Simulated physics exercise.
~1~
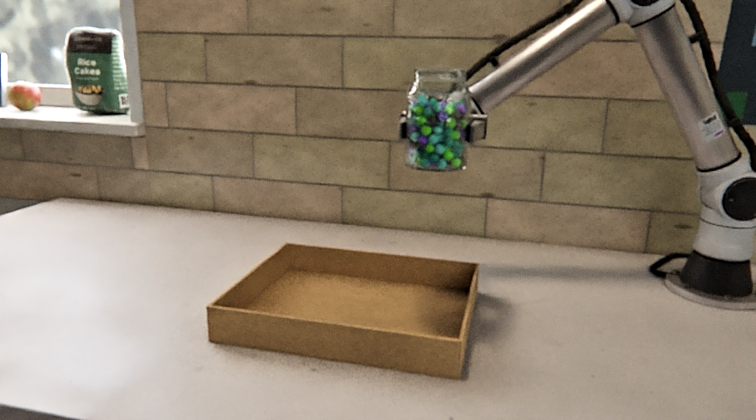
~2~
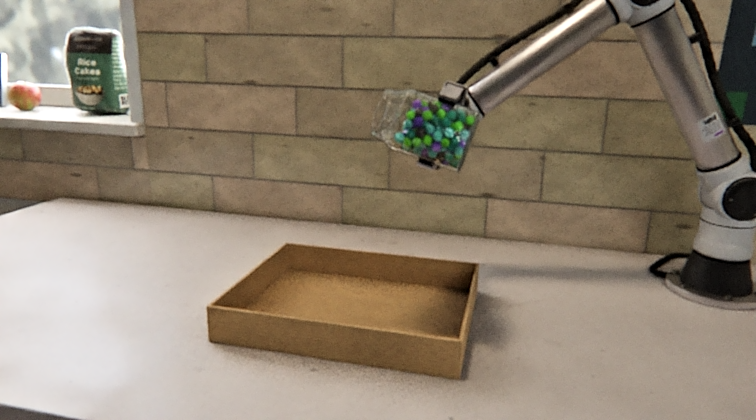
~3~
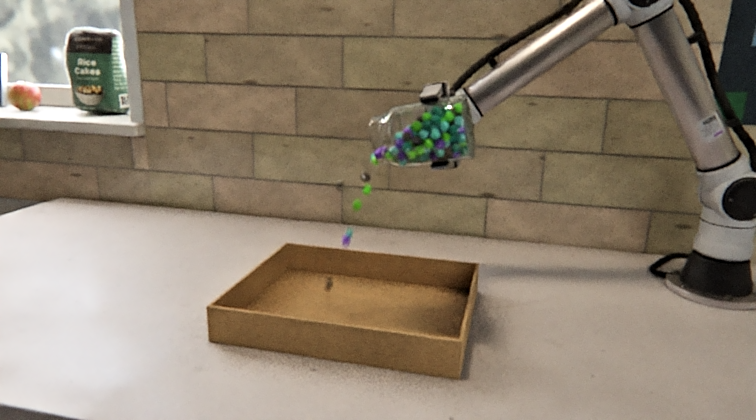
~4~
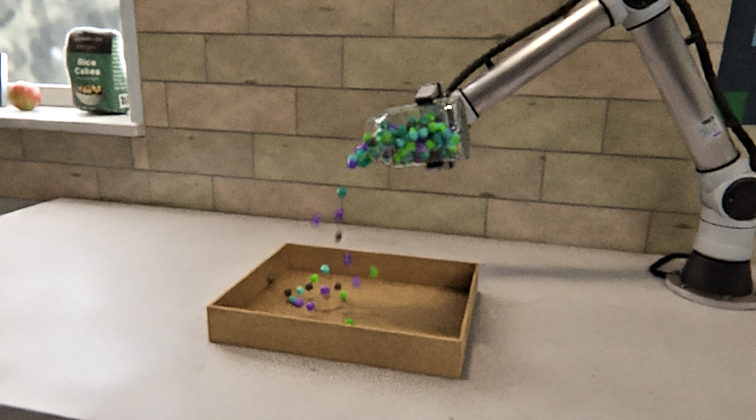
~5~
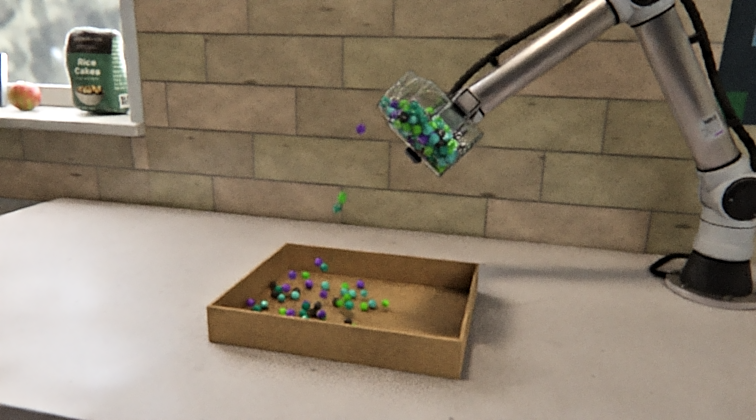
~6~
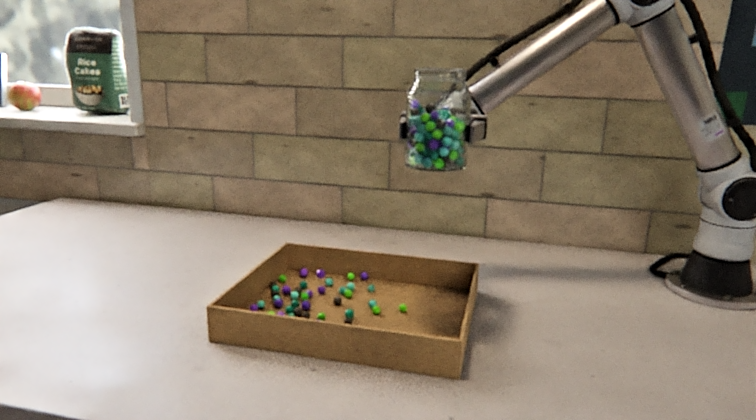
In the video, a robot arm holds a clear jar of small green, teal and purple balls above a shallow brown tray, tips it to the left so some balls spill into the tray, then turns it upright with most still inside.
